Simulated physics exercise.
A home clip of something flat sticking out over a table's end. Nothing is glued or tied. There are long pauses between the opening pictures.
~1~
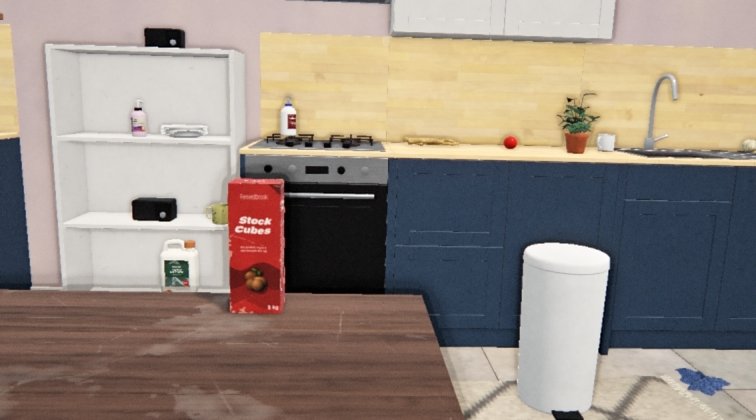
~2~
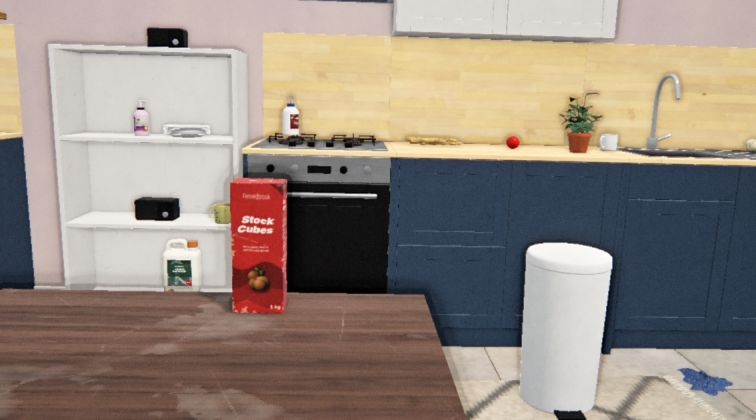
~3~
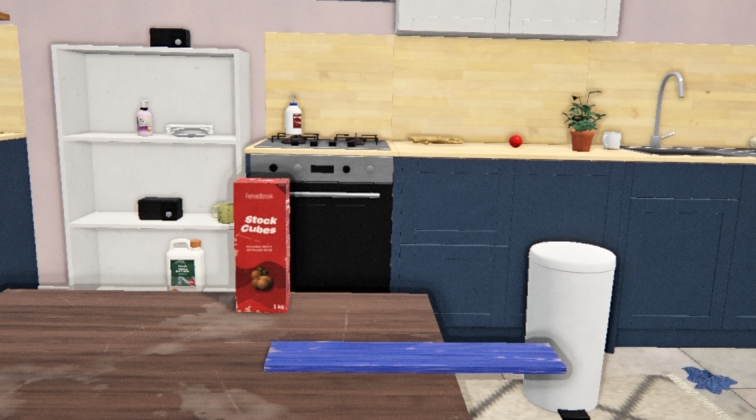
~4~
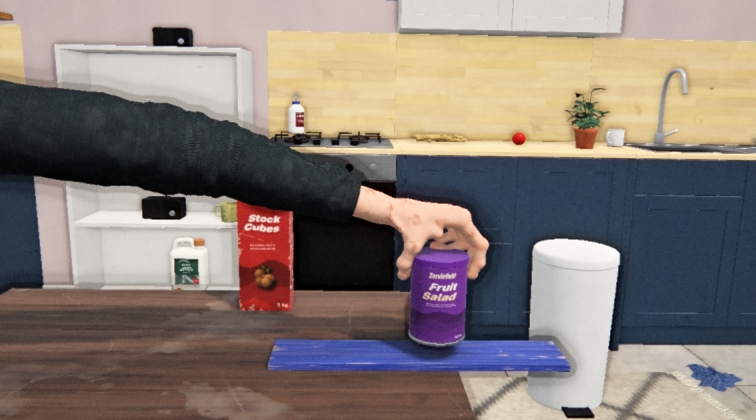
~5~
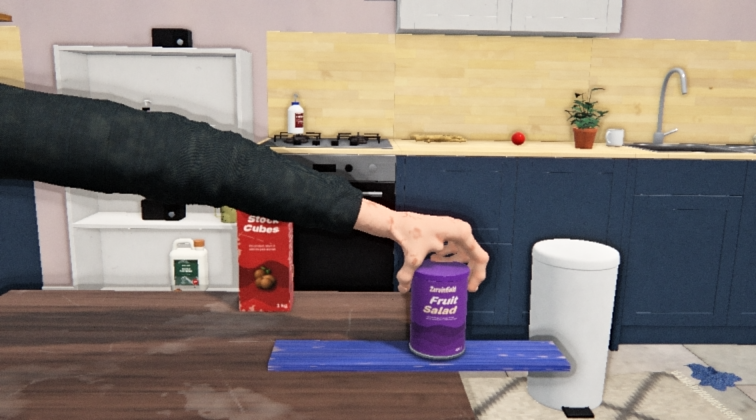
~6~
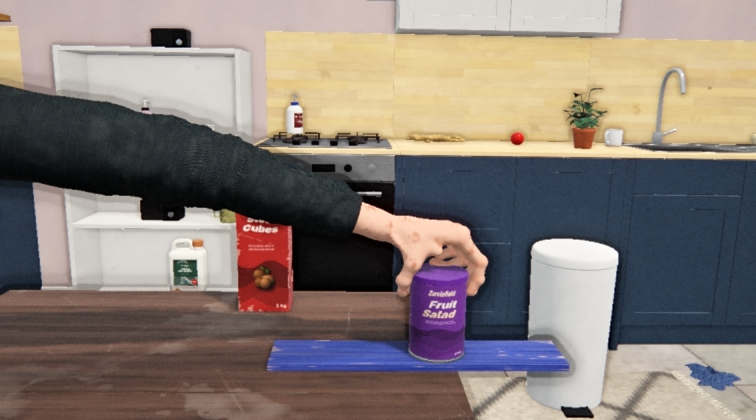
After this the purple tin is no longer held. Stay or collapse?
In the end the plank holds.
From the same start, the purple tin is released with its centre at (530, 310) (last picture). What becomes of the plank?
Then it tips off the edge.
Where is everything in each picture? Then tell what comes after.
In the first picture, the last thing is not in view yet; red carton (257, 246).
In the second picture, the last thing is not in view yet; red carton (260, 245).
In the third picture, the last thing is not in view yet; red carton (263, 245).
The fourth picture shows on its way; purple tin (438, 295); red carton (266, 244).
The fifth picture shows on its way; purple tin (439, 308); red carton (266, 244).
The sixth picture shows set down, still held; purple tin (438, 312); red carton (265, 244).
Then, 0.20 s after the last picture, nothing has stirred.
Then, 0.50 s after the last picture, purple tin resting near (438, 312).
At rest, all 3 in place. Seen from the same camera at the end, purple tin near (438, 312). The plank keeps its balance.
